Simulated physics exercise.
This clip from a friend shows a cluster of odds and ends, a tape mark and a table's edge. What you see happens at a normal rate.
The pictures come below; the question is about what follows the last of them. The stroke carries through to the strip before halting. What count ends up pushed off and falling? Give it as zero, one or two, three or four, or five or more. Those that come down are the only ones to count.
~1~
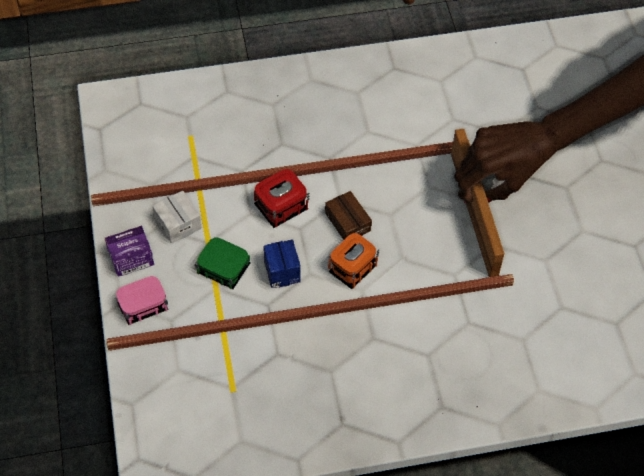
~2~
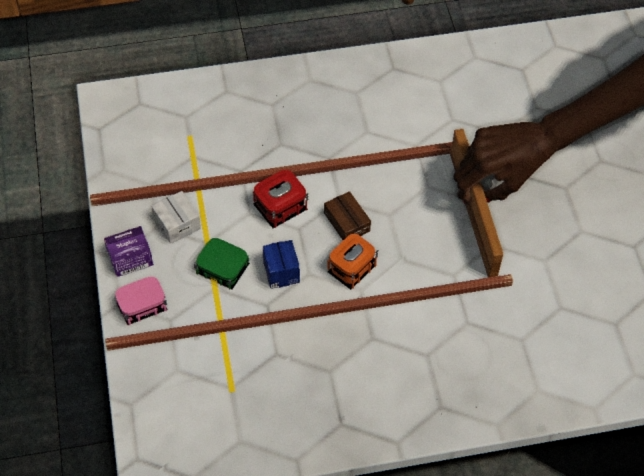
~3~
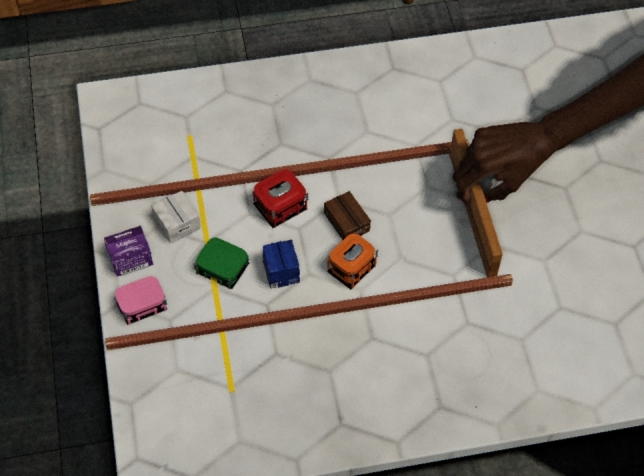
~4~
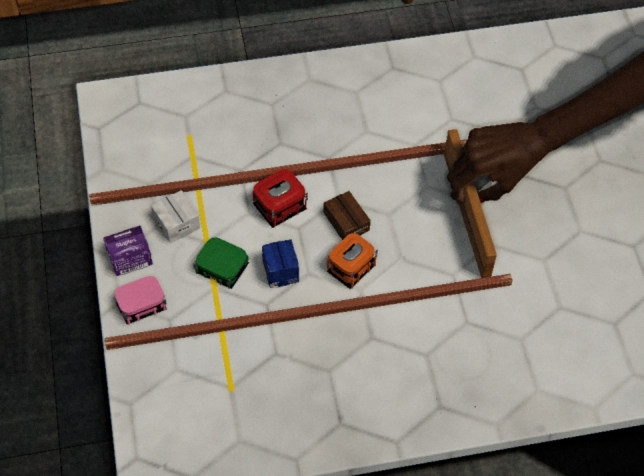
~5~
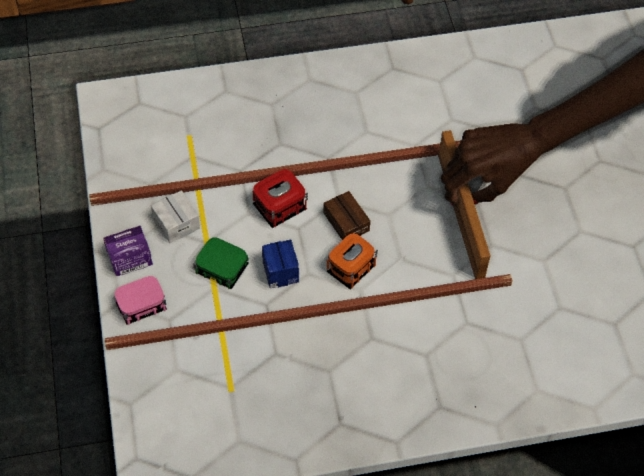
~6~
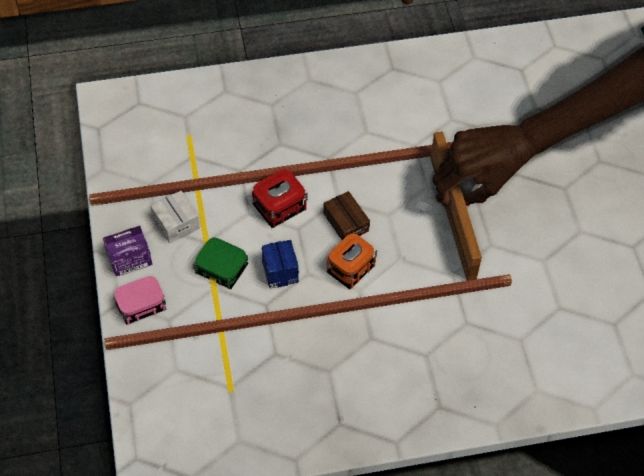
The count that falls is zero.
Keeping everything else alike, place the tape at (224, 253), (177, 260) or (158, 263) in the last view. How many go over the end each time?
Per try in turn: 0, 1, 1.
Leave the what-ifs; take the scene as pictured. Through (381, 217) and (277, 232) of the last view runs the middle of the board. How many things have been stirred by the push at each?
I count 0 first and 5 after.
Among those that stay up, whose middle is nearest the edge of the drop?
The purple box.
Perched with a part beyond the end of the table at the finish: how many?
That adds up to 1.
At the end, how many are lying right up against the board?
Well, it touches 3.
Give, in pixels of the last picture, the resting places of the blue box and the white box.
The first one ends at (171, 277), the second at (144, 214).
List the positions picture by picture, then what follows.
Purple box (130, 251); pink case (142, 300); white box (177, 217); board (476, 202); tape (211, 255), in the first picture.
Pink case (141, 300); orange case (352, 261), in the second picture.
White box (176, 217); green case (222, 263), in the third picture.
Purple box (128, 251); red case (280, 198), in the fourth picture.
Pink case (140, 300); blue box (281, 264), in the fifth picture.
Purple box (128, 251); pink case (140, 300); white box (175, 217); board (455, 205); tape (209, 255), in the sixth picture.
Soon after, none off yet; purple box at rest near (128, 251); pink case at rest near (140, 300); white box at rest near (175, 217).
In the end, the number that fall off is zero.
